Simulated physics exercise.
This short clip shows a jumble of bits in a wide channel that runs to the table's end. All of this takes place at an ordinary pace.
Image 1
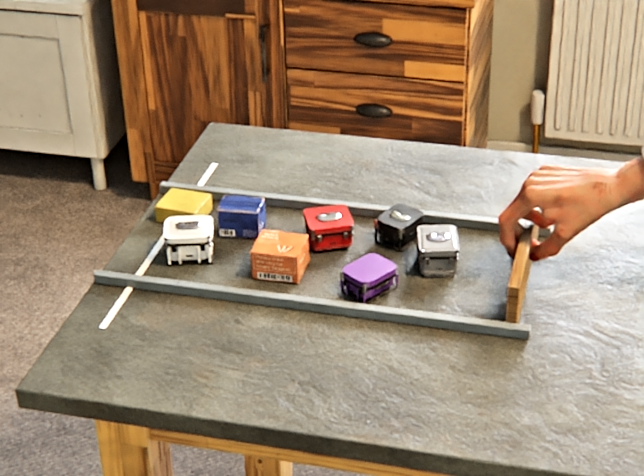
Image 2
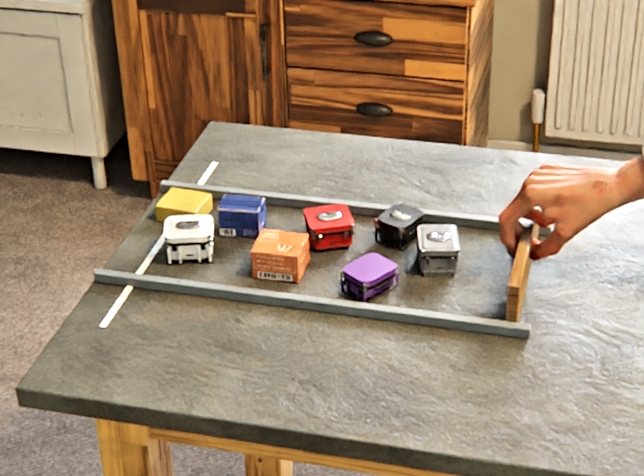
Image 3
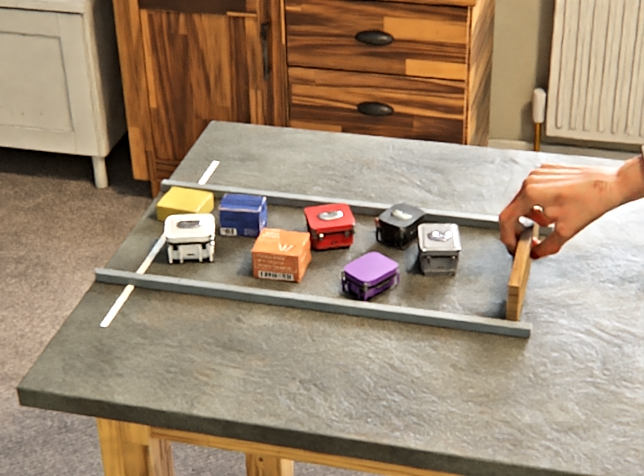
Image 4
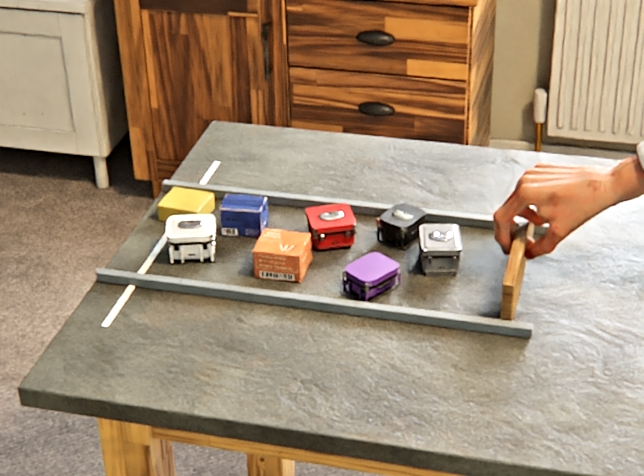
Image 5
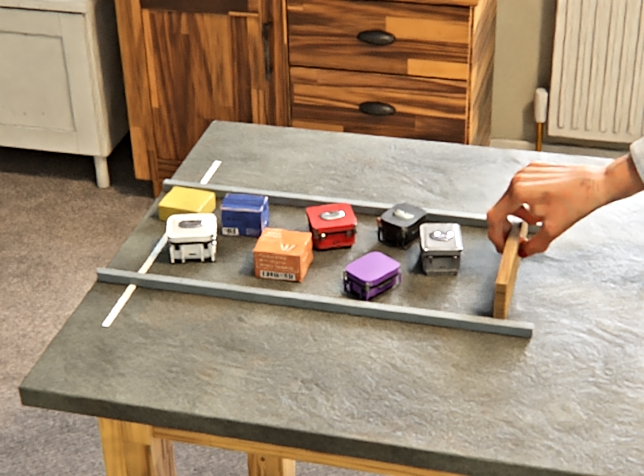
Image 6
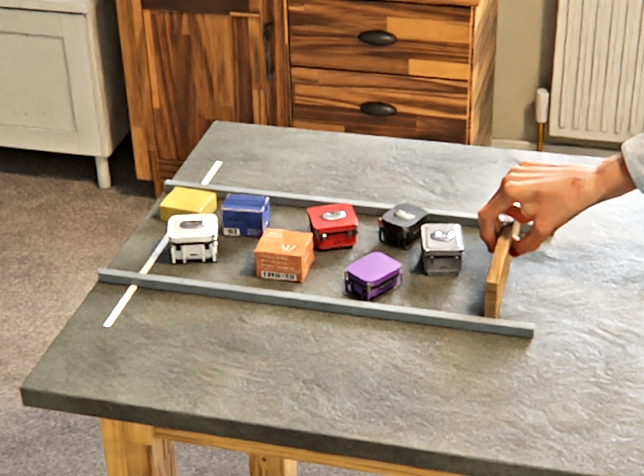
A grey slate-like tabletop with two parallel rails forming a wide channel is seen from above at an angle, with wooden drawers and a radiator behind. Between the rails sit yellow and blue boxes and a white case near a pale tape line at left, then orange, red, purple, black and grey items. From the right, a hand slides an upright wooden board slightly left, while the items barely shift.
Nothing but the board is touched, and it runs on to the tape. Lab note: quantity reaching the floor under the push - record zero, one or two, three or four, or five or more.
Five plus drop.
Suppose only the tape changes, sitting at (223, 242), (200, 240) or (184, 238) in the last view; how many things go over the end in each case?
Try by try, 3, 3 and 5.
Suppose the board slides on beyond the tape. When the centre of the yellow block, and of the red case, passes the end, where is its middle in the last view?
Middle: Roughly (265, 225); roughly (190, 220).
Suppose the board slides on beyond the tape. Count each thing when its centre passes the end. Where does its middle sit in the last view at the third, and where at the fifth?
At (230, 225) for the third, at (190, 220) for the fifth.
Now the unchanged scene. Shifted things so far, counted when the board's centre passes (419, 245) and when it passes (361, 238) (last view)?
So far 2, and 4 at the second.
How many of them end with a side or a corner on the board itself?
I count 3 of them.
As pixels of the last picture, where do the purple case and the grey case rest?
Answer: First (133, 253), after that (156, 215).
Early on, none off yet; yellow block at rest near (188, 207); white case at rest near (194, 238); blue box at rest near (246, 216).
A while later, none off yet; yellow block travelled about its own width near (158, 202); white case travelled a little near (169, 234); blue box travelled about its own width near (185, 215).
Finally, the number that fall off is five or more; lost, red case, orange box, blue box, white case and yellow block.
